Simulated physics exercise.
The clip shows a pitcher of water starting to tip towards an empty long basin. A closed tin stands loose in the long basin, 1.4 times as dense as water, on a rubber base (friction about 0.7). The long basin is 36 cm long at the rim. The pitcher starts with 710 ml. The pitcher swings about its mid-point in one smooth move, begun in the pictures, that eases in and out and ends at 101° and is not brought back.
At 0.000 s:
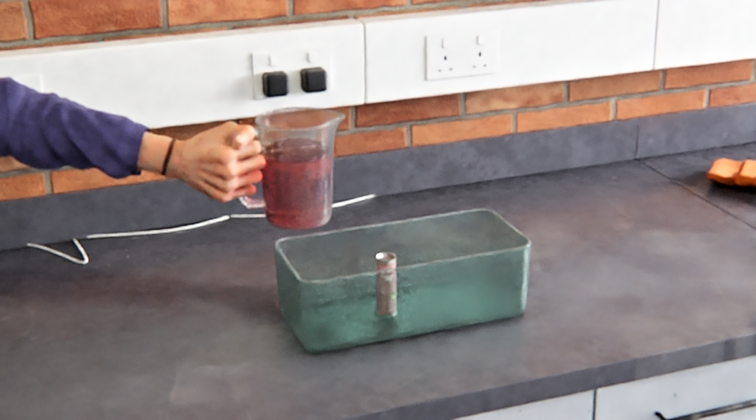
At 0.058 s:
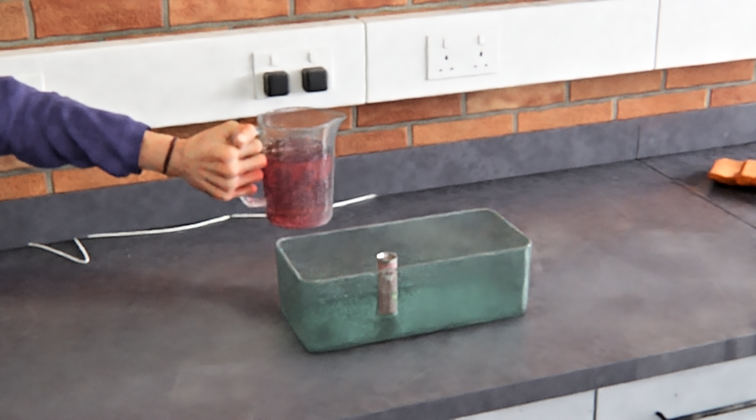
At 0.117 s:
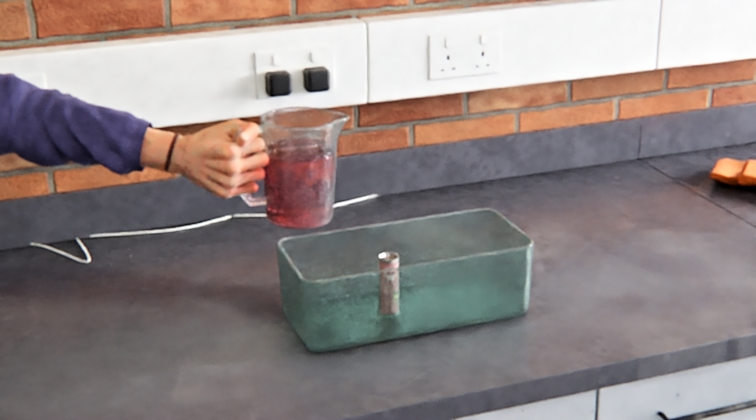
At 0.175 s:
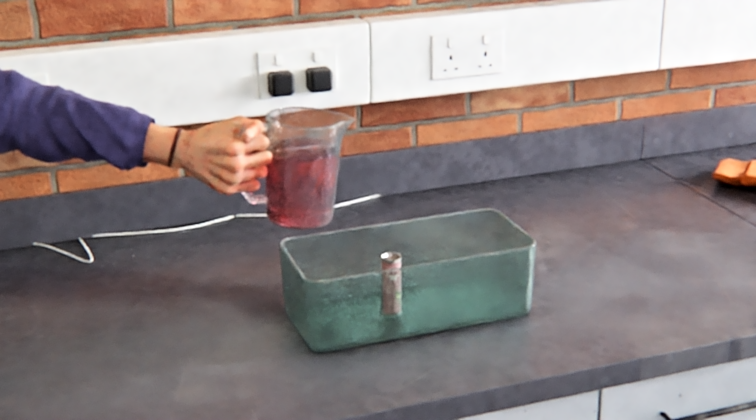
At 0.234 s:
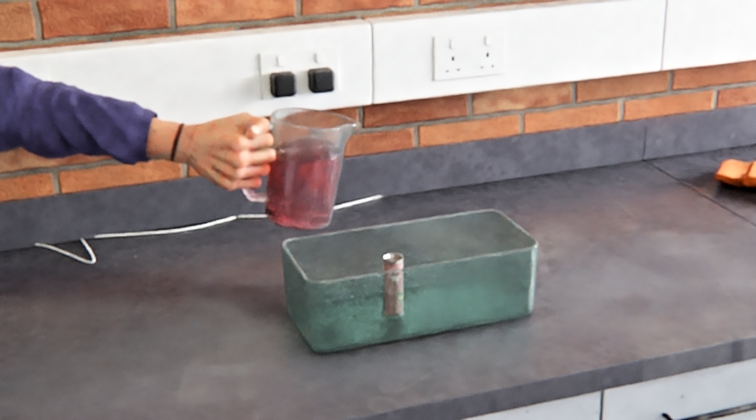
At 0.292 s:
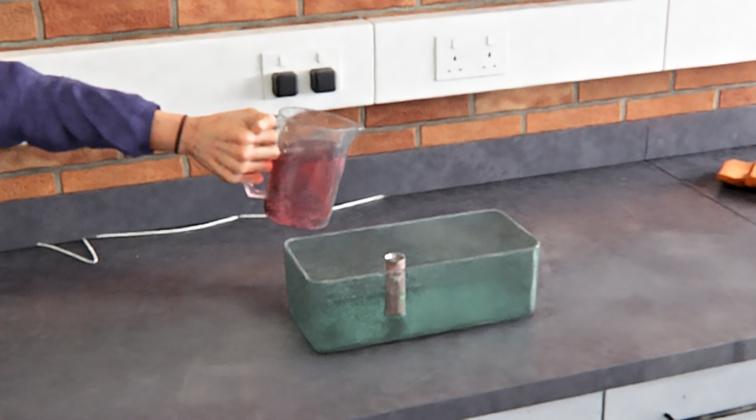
At the start, a hand at the left holds a clear pitcher of reddish liquid upright above a long green basin with a small cylinder standing inside it. The hand then turns the pitcher slightly to the right, slowly at first and then faster, while the basin and cylinder stay still.
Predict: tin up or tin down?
The tin remains upright.
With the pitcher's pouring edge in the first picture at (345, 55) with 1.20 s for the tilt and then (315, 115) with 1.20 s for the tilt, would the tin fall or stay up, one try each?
First it keeps standing; then it topples.
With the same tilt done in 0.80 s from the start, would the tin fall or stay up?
The tin keeps standing.
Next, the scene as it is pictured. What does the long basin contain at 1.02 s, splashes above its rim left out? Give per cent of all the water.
About 36 per cent.
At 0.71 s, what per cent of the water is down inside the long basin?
Near 0 in a hundred.
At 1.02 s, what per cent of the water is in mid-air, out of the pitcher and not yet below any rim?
About 20 per cent.
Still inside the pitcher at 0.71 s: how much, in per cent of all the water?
About 92 per cent.
By 0.71 s the tilt is 65° and 93 per cent is still to pour; the tin stands where it began.
By 1.02 s the tilt is 96° and 46 per cent is still to pour; the tin stands where it began.
By 1.35 s the tilt is 101° and 7 per cent is still to pour; the tin stands where it began.
By 1.70 s the tilt is 101° and 0 per cent is still to pour; the tin stands where it began.
At rest the tin stands where it began.
